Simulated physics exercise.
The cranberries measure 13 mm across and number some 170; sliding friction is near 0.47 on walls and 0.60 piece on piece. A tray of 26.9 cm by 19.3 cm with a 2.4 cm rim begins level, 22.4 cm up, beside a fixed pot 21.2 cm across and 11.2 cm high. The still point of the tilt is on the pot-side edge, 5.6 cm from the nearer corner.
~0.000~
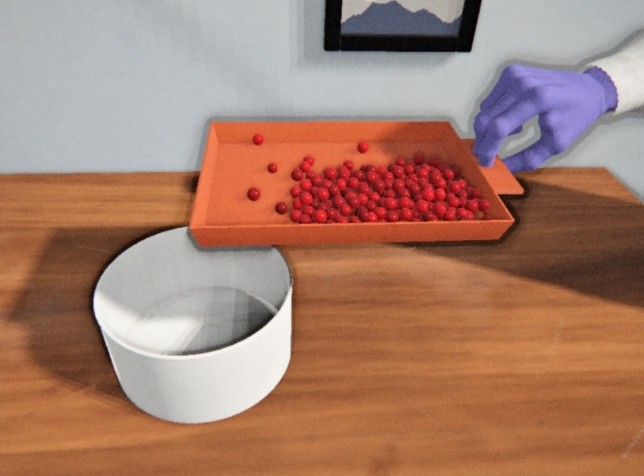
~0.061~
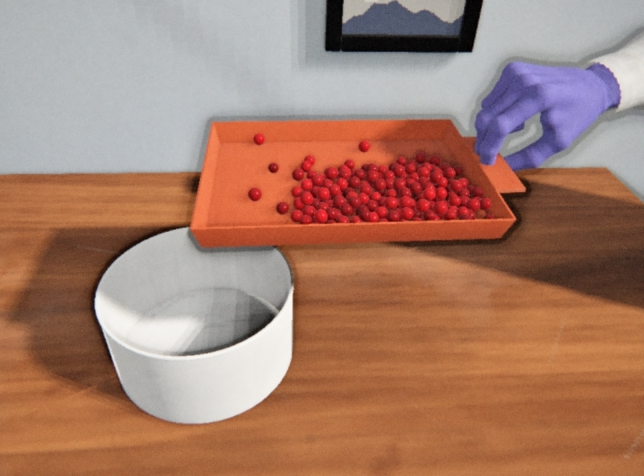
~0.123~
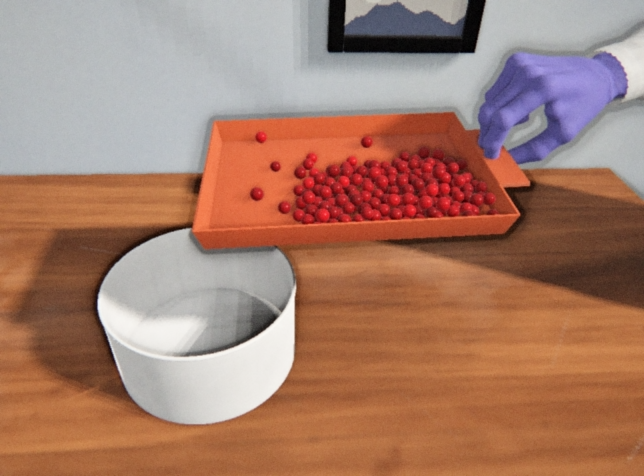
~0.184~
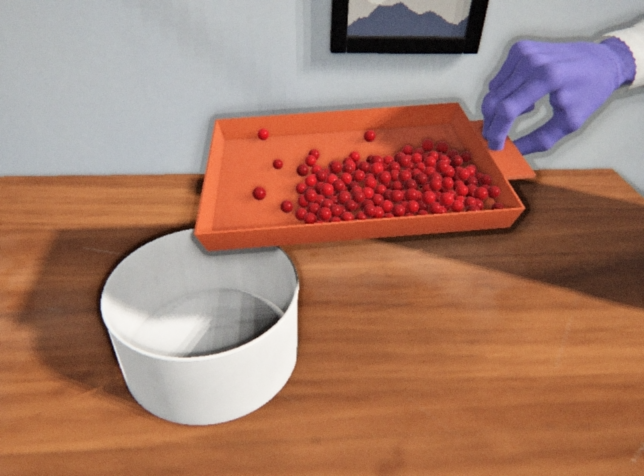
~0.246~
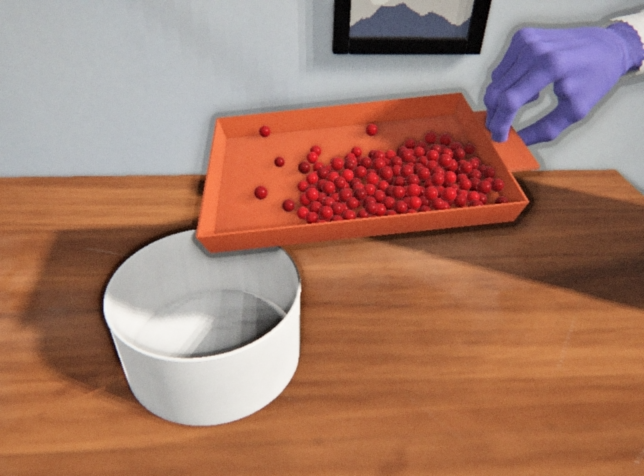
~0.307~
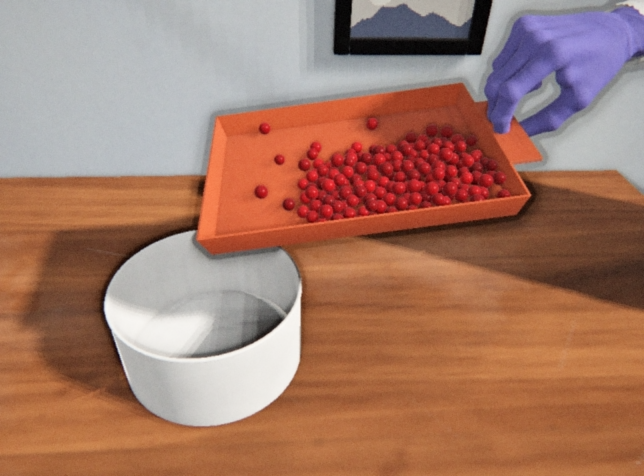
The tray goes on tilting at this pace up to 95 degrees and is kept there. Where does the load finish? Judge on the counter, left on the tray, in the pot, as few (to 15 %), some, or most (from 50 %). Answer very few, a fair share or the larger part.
On the counter: A fair share; left on the tray: Very few; in the pot: The larger part.
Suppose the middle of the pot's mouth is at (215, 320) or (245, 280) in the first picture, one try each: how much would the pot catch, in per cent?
Some 100 and 30 per cent.
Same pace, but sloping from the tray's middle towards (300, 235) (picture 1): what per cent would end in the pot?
Some 30 per cent.
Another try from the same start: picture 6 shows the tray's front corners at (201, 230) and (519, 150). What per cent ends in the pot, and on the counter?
Pot 90, counter 10.
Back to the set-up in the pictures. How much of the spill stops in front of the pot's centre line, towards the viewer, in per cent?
About 100 per cent.
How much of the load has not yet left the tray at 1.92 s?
Some 90 per cent of the load.
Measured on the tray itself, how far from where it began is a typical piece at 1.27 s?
About 6 cm.
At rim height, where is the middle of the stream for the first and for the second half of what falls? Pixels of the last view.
At about (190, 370), then at (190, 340).
Then, at 1.27 s, tilt 49 degrees; the tray holds 100 %, the pot 0 %.
After 1.92 s, tilt 76 degrees; the tray holds 90 %, the pot 5 %.
After 2.60 s, tilt 95 degrees; the tray holds 15 %, the pot 35 %.
In the end, at 3.7 s, counter 35 %, tray 0 %, pot 65 %.
